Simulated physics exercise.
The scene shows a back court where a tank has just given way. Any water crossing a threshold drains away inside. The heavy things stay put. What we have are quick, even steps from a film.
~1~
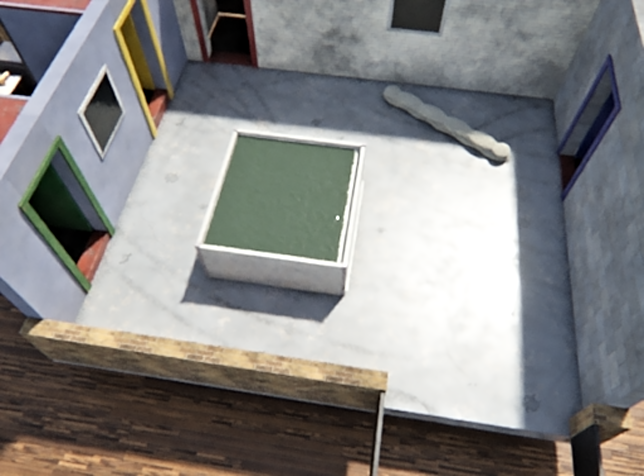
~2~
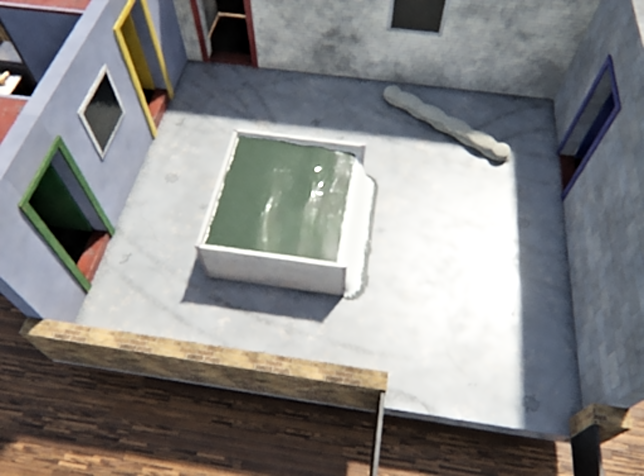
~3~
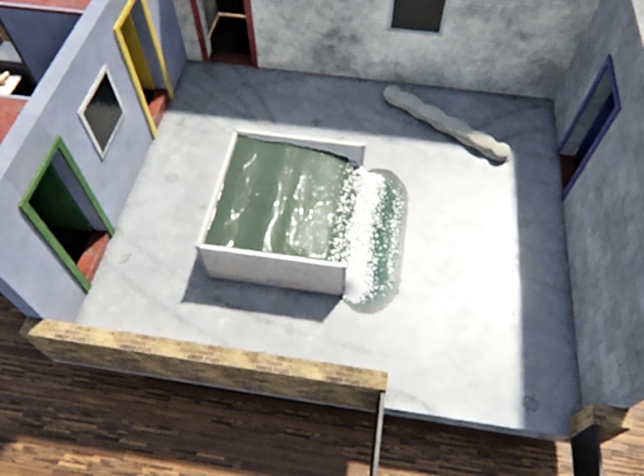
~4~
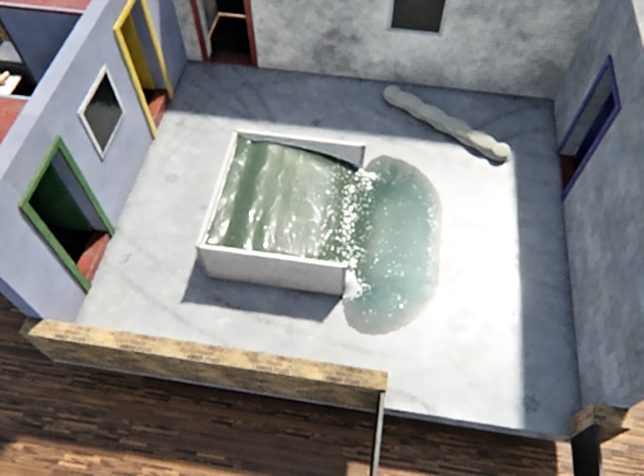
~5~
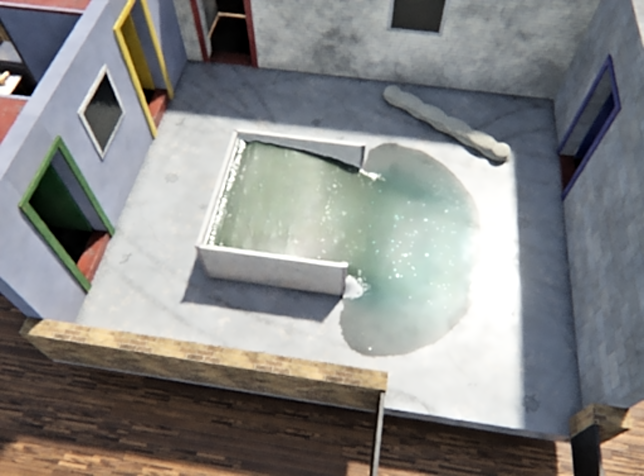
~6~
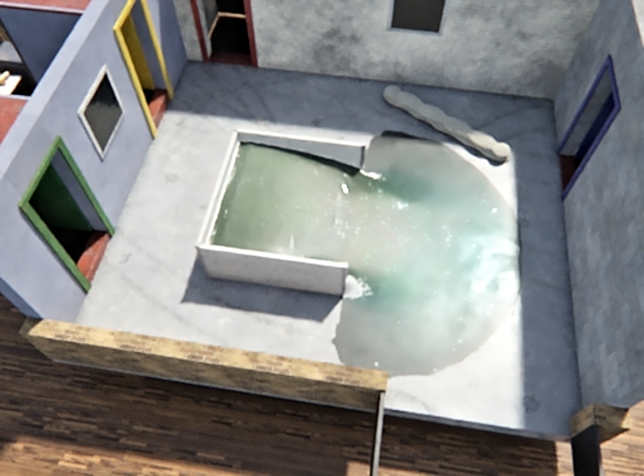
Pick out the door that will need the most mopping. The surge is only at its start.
I would pick the blue door.
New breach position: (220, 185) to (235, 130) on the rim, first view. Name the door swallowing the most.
The red one.
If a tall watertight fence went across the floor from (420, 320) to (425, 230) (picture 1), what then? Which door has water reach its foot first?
Answer: The blue one.
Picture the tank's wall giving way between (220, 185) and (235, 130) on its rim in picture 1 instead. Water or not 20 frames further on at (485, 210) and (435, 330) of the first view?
So the first point ends up unwetted, while the second ends up unwetted.
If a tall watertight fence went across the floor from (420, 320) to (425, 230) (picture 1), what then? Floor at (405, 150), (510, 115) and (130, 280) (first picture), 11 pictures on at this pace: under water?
The first spot is soaked, the second soaked, the third unreached.
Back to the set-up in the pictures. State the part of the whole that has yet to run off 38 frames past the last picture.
I'd say roughly 62 percent.
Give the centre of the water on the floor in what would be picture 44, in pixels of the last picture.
Near pixel (430, 207).
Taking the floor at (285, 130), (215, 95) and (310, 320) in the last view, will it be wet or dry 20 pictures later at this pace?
Point by point, in the order given: High and dry; high and dry; high and dry.
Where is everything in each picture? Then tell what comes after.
The first picture shows still water in the tank at (286, 195).
In the second picture, the front is at (371, 181), out from the gap at (351, 221).
In the third picture, water pours out at (351, 224) and has run to (386, 174).
In the fourth picture, the front is at (383, 328), out from the gap at (351, 225).
In the fifth picture, water pours out at (351, 226) and has run to (467, 303).
In the sixth picture, water pours out at (351, 226) and has run to (514, 289).
A moment on, water covers 35 % of the floor; yellow door not reached, blue door a trickle in, green door not reached, red door not reached.
Next, water covers 40 % of the floor; yellow door not reached, blue door a lot in, green door not reached, red door not reached.
Then, water covers 45 % of the floor; yellow door not reached, blue door a lot in, green door not reached, red door not reached.
Later, water covers 65 % of the floor; yellow door not reached, blue door a lot in, green door not reached, red door wet at the sill, nothing in.
In the end, water covers 90 % of the floor; yellow door wet at the sill, nothing in, blue door a lot in, green door wet at the sill, nothing in, red door wet at the sill, nothing in; the blue door has let in the most.
